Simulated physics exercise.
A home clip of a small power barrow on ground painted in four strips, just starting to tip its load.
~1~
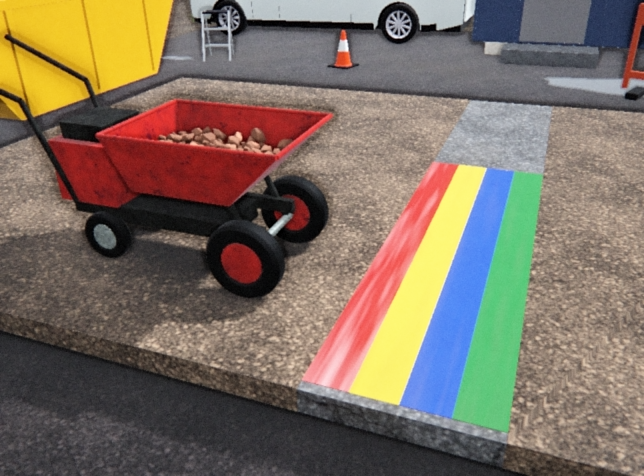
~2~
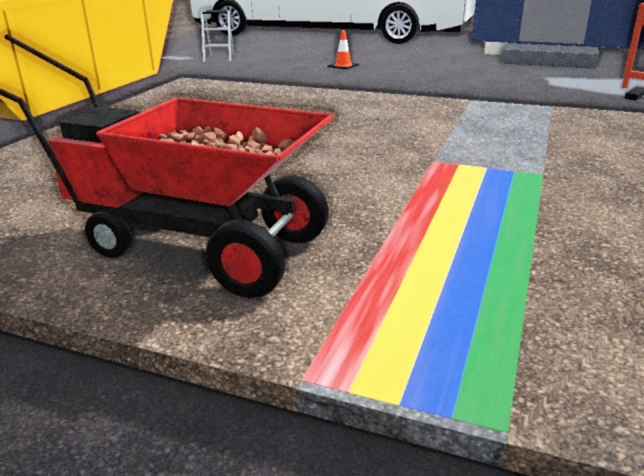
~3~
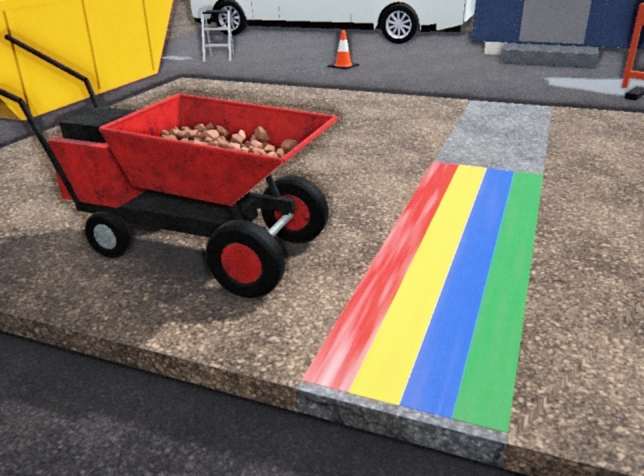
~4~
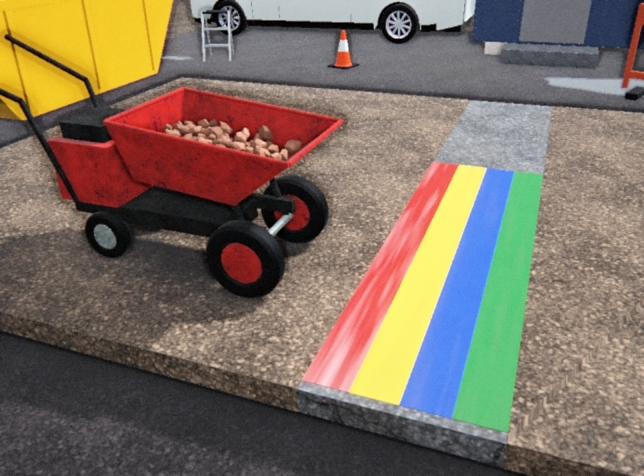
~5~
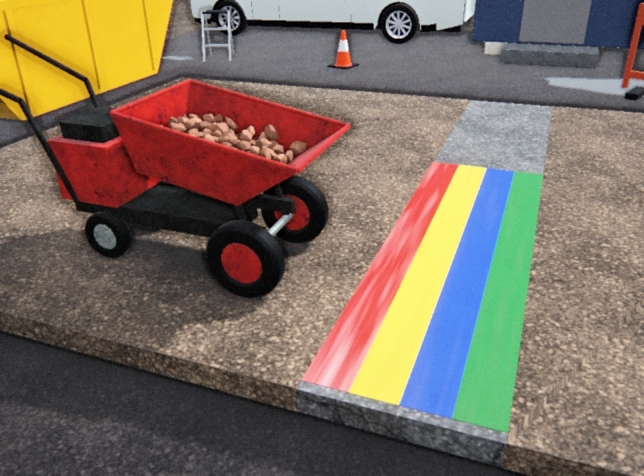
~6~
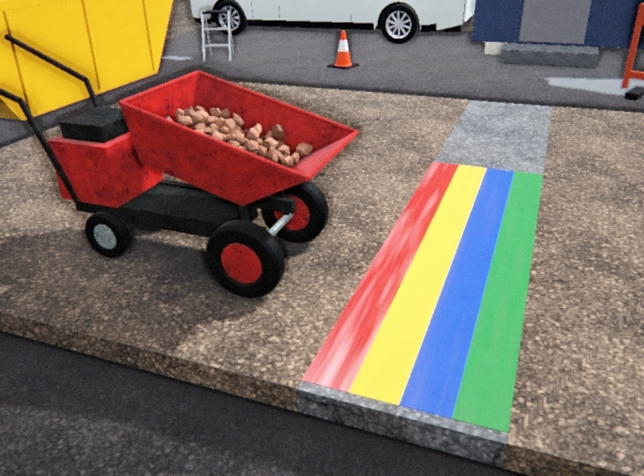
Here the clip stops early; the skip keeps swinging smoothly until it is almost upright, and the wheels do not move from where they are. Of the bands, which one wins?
The yellow band wins.
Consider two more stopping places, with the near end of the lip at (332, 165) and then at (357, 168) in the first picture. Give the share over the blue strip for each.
Around 30 and 20 per cent respectively.
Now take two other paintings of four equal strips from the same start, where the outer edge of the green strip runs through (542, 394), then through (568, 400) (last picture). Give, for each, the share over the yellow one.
The first comes to 30 per cent and the second to 30 per cent.
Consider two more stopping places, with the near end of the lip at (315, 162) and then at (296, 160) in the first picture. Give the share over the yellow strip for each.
About 10 per cent, then about 20 per cent.
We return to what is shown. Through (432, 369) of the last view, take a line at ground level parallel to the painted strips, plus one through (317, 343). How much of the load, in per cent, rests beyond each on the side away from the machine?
Respectively 30 and 70 %.
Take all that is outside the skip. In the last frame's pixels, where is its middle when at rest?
At about (436, 293), give or take.
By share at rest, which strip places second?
The blue strip.
Just after the last frame, skip tipped steeply; every one in the skip.
A moment on, skip tipped right over; roughly half in the skip; about a tenth over the red strip; roughly a third over the yellow strip; about a tenth over the blue strip.
Further on, skip tipped right over; roughly a quarter in the skip; about a tenth over the red strip; roughly a third over the yellow strip; roughly a quarter over the blue strip; about a tenth over the green strip; about a tenth off the paint.
When it is over, skip tipped right over; roughly a quarter in the skip; about a tenth over the red strip; roughly a third over the yellow strip; roughly a quarter over the blue strip; about a tenth over the green strip; about a tenth off the paint.
